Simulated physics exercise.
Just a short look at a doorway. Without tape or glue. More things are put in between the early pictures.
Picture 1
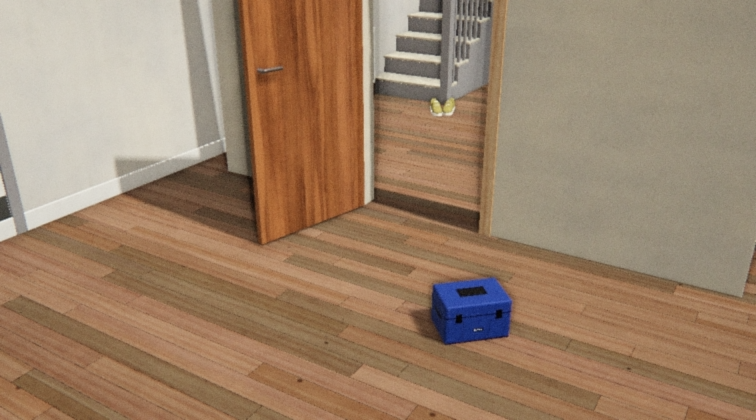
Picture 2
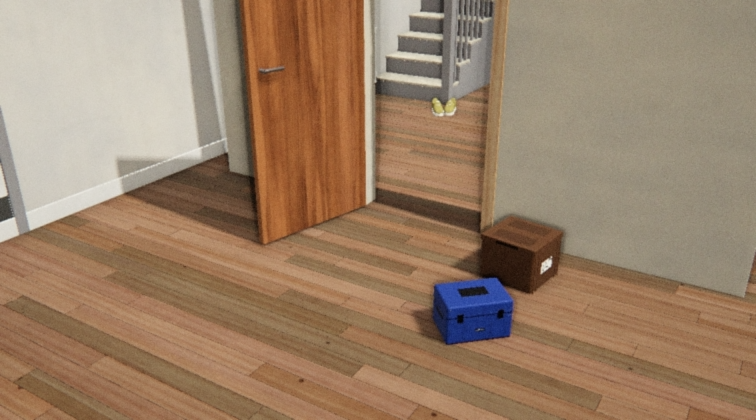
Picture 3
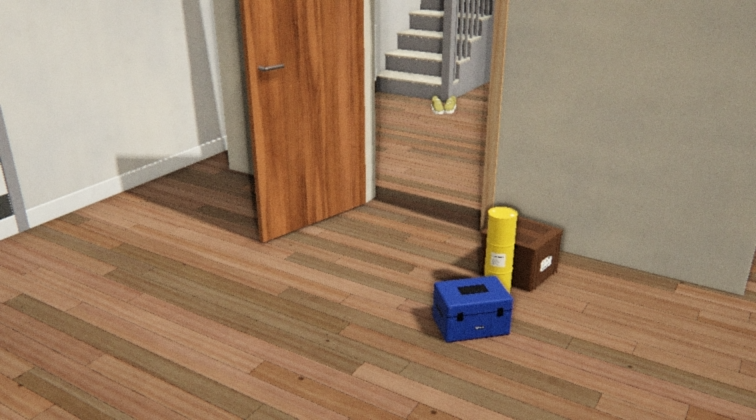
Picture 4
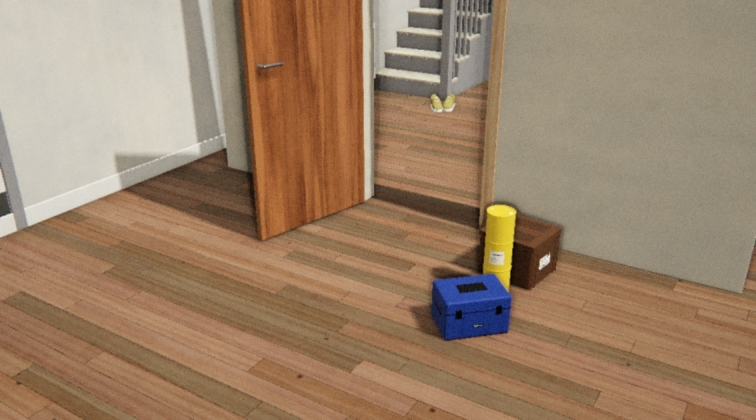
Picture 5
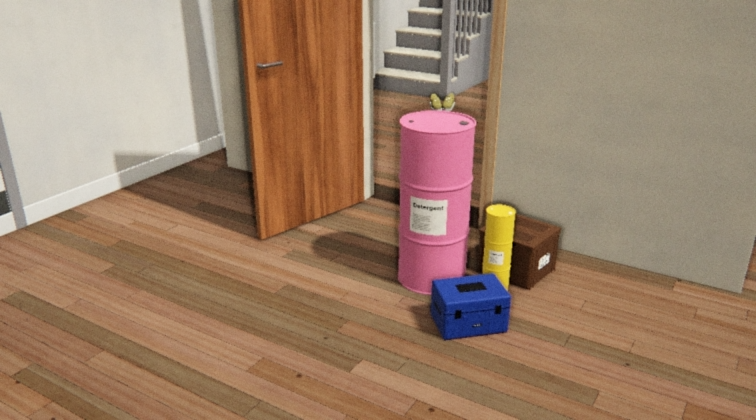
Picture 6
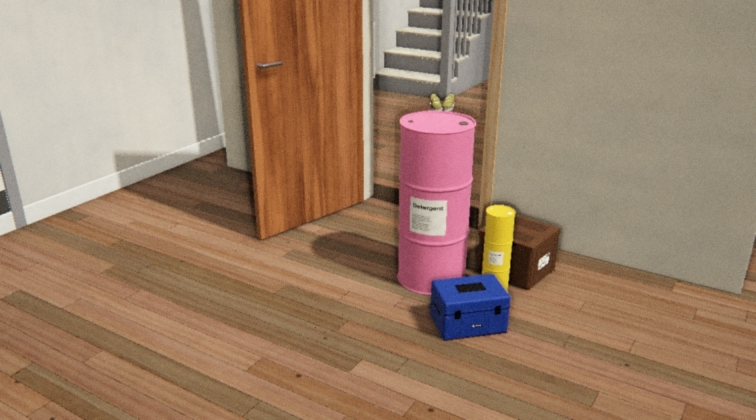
A brown tote, yellow canister and pink drum appear beside a blue toolbox near an open door.
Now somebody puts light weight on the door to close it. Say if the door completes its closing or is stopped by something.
Chances are the door will go the distance.
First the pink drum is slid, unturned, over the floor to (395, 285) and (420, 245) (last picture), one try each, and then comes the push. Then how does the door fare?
So the first time it completes its arc, and the second time it is halted early.
Then, 0.80 s on from there, open by 86°.
Then, 1.40 s on from there, open by 63°.
Then, 2.00 s on from there, open by 38°.
Then, 2.60 s on from there, open by 14°.
In the end, open by 0°; all 4 unmoved. At the end, from the last picture's camera, pink drum near (435, 203).
